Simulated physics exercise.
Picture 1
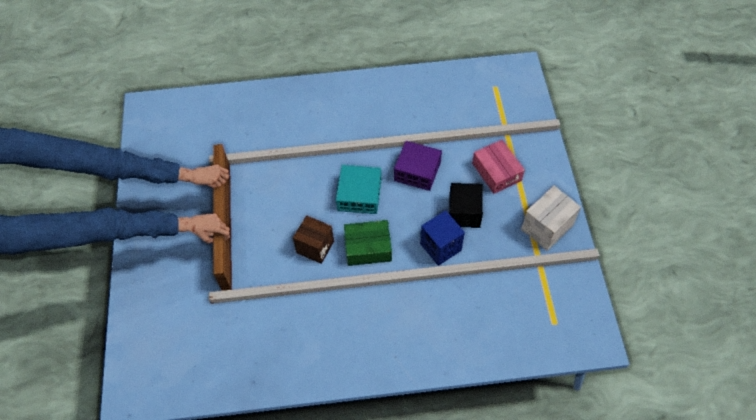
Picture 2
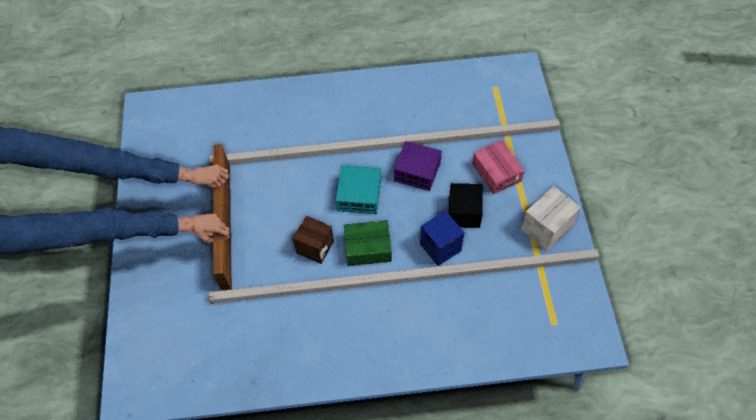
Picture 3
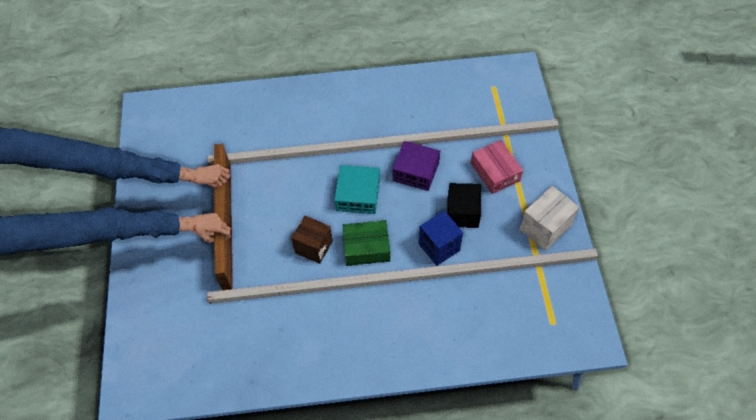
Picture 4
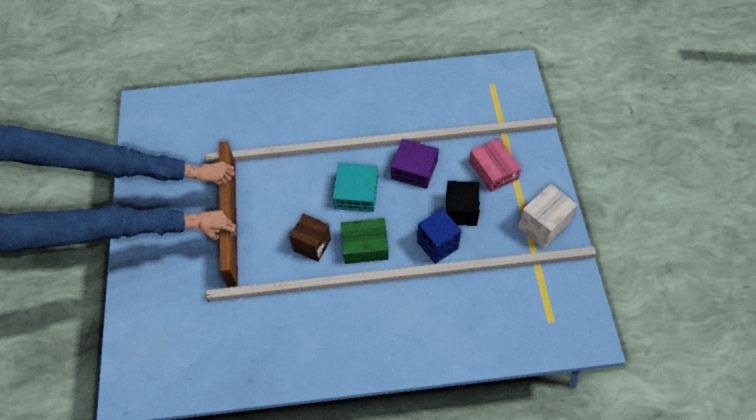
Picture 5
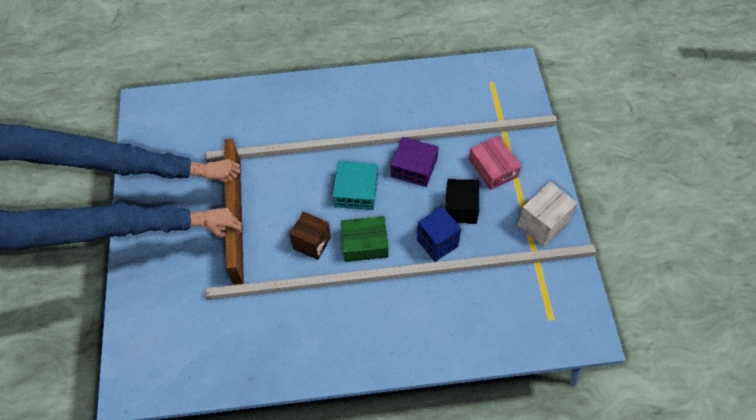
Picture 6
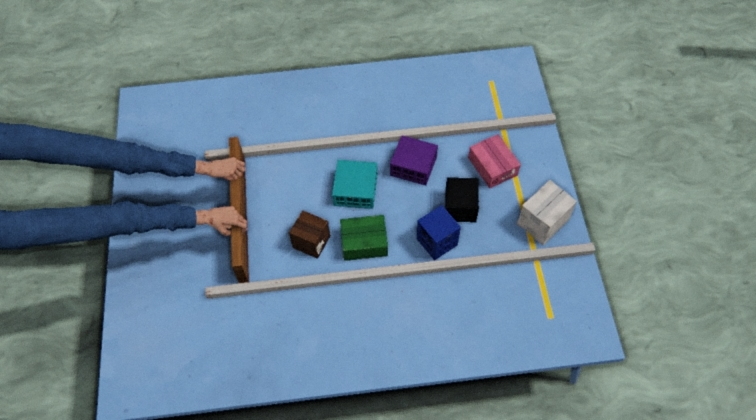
Wooden plank pushed slowly a short way right by two hands between battens, with eight coloured blocks standing apart ahead of it.
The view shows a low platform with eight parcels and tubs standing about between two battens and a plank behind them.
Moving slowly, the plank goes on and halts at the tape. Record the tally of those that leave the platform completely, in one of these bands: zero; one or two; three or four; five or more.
Tally: Three or four.
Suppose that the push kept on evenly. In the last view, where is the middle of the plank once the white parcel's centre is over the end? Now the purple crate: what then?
The middle is at (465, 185) when it's the white parcel, and at (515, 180) when it's the purple crate.
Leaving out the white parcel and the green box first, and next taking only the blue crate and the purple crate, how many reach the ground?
The counts: 1 and 1.
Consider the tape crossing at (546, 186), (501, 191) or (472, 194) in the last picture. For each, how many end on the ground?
6, 3, 1.
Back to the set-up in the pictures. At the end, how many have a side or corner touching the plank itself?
The figure is 2.
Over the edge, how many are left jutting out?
It comes to 3.
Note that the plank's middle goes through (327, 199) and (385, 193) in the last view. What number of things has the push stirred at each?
At the first spot 2, then 6.
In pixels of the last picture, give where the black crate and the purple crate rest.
You'll find the black crate at roughly (576, 180) and the purple crate at roughly (562, 133).
A little later, none off yet; white parcel at rest near (546, 213); pink parcel at rest near (494, 161); black crate at rest near (462, 200).
Next, none off yet; white parcel shifted a little near (555, 209); pink parcel shifted a little near (517, 155); black crate shifted about its own width near (501, 188).
When it is over, the number that fall off is three or four; down, blue crate, pink parcel and white parcel.
